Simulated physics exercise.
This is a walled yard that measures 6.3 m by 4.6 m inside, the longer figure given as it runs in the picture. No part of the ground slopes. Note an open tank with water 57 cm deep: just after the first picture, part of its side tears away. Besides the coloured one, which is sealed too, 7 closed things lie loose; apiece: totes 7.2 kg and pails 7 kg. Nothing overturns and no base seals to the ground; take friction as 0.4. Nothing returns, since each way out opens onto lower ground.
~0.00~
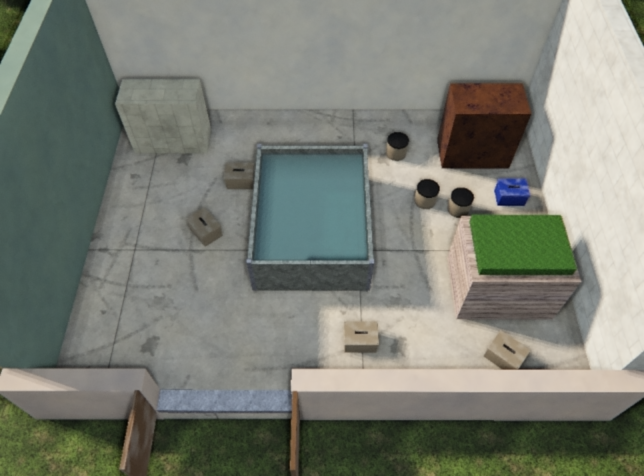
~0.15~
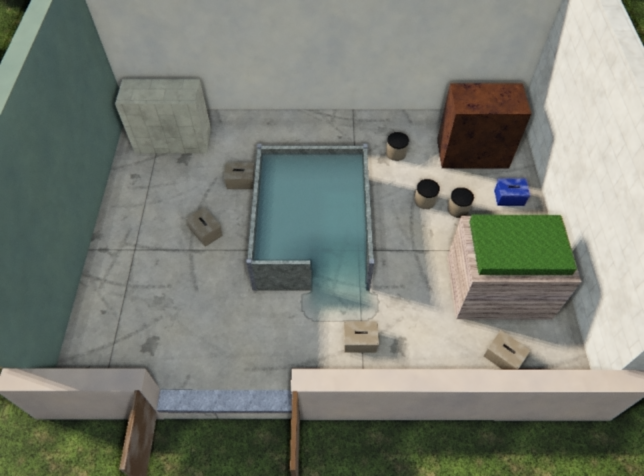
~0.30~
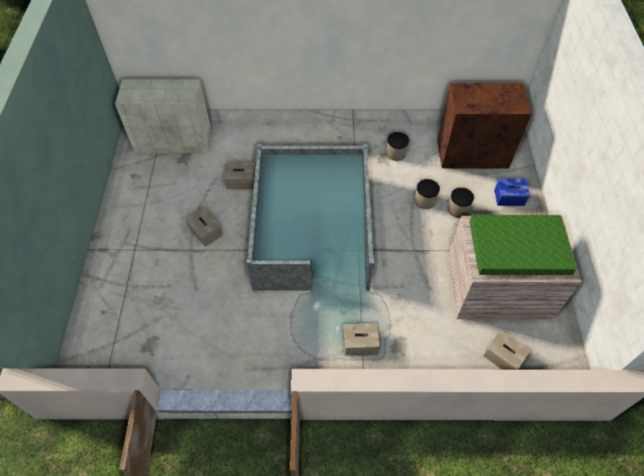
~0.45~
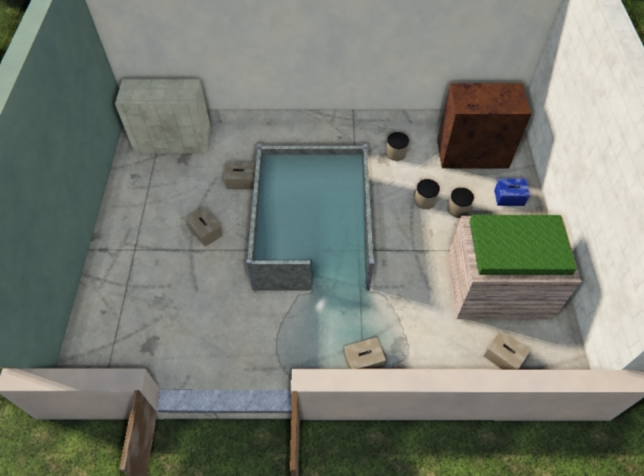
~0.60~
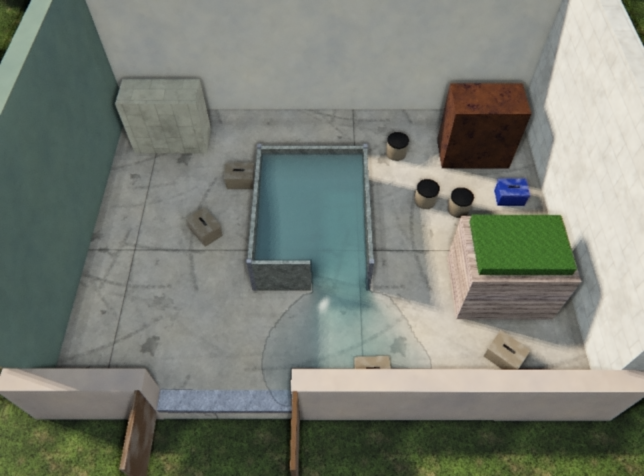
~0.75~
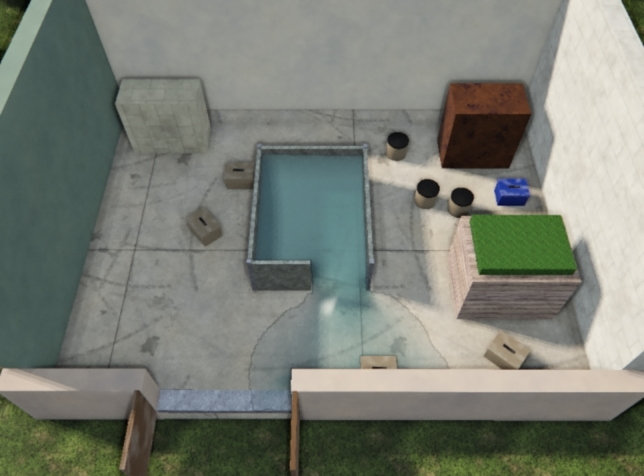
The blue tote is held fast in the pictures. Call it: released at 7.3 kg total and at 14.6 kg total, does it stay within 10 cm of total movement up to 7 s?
Only at the heavier.
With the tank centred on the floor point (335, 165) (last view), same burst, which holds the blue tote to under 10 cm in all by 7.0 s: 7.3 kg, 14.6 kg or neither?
Then, put simply, the heavier one is needed.
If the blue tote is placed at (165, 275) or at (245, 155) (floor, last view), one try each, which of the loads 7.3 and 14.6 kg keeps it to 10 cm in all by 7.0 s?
First spot: Light mass works; second spot: Light mass works.
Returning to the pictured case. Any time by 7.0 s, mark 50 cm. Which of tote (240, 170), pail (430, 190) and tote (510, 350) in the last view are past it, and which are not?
Below the mark, below the mark, beyond the mark.
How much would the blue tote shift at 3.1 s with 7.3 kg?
About 0 cm off its spot.
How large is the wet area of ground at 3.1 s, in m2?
Near 13 m2 in all.
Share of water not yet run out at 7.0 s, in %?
Around 84 per cent of the water is still in there.
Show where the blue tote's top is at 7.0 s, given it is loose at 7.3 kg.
Near (458, 169).
After 1.4 s the blue tote would be 0 cm from its start with 7.3 kg and 0 cm from its start with 14.6 kg; 0 cm of water round it then.
After 3.1 s the blue tote would be 0 cm from its start with 7.3 kg and 0 cm from its start with 14.6 kg; 3 cm of water round it then.
After 4.9 s the blue tote would be 43 cm from its start with 7.3 kg and 0 cm from its start with 14.6 kg; 4 cm of water round it then.
After 7.0 s the blue tote would be 80 cm from its start with 7.3 kg and 0 cm from its start with 14.6 kg; 4 cm of water round it then.
